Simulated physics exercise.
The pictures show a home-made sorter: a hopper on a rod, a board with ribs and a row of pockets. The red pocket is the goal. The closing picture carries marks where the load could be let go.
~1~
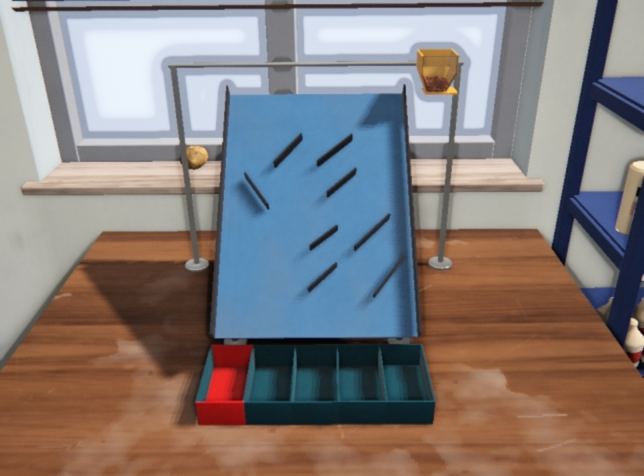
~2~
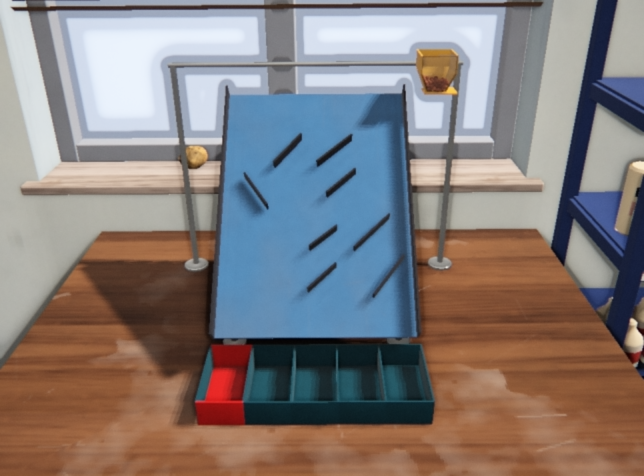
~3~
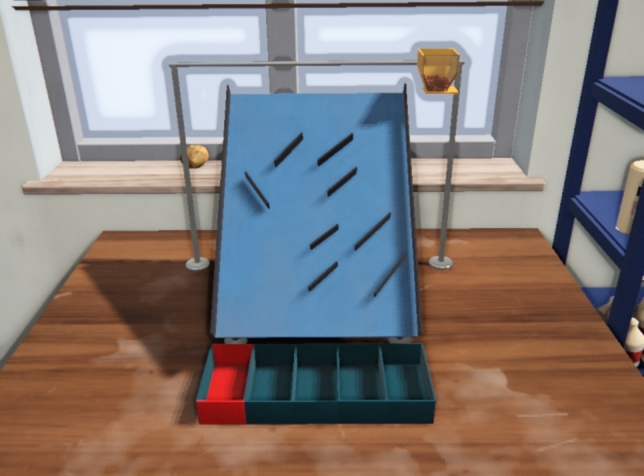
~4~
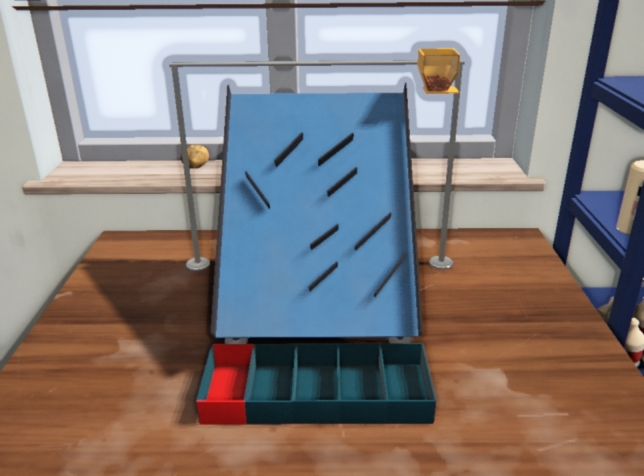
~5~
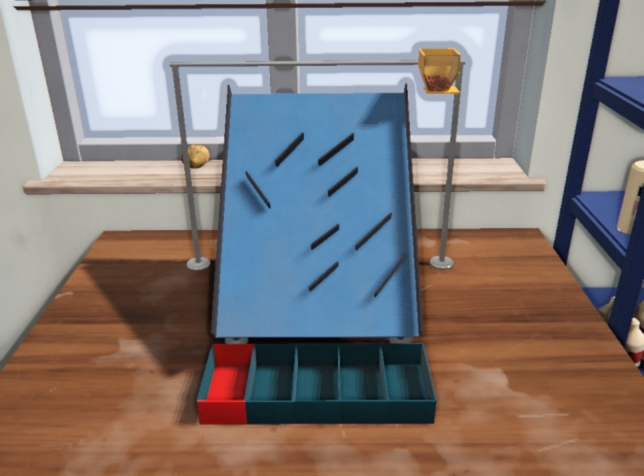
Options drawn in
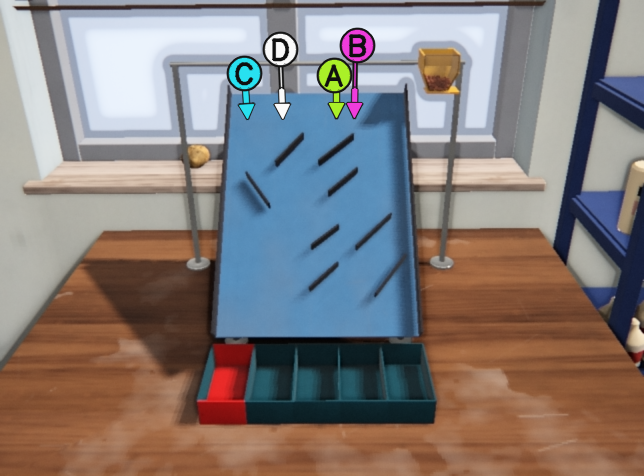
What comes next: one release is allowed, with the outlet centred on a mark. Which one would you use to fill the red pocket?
C works best here.
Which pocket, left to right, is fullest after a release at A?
The second.
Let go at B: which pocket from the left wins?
The second.
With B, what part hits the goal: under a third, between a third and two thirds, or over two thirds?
Mark B gives under a third.
On the marked copy, mark A meets the board at (336, 112); mark B meets the board at (354, 112); mark C meets the board at (247, 113); mark D meets the board at (282, 113).
If A is chosen, about a tenth in the red pocket, roughly two thirds in other pockets, about a tenth held on the board, about a tenth outside the box.
If B is chosen, about a tenth in the red pocket, the larger part in other pockets, just a few held on the board, about a tenth outside the box.
If C is chosen, roughly half in the red pocket, roughly a third in other pockets, about a tenth outside the box.
If D is chosen, just a few in the red pocket, almost all in other pockets, about a tenth outside the box.
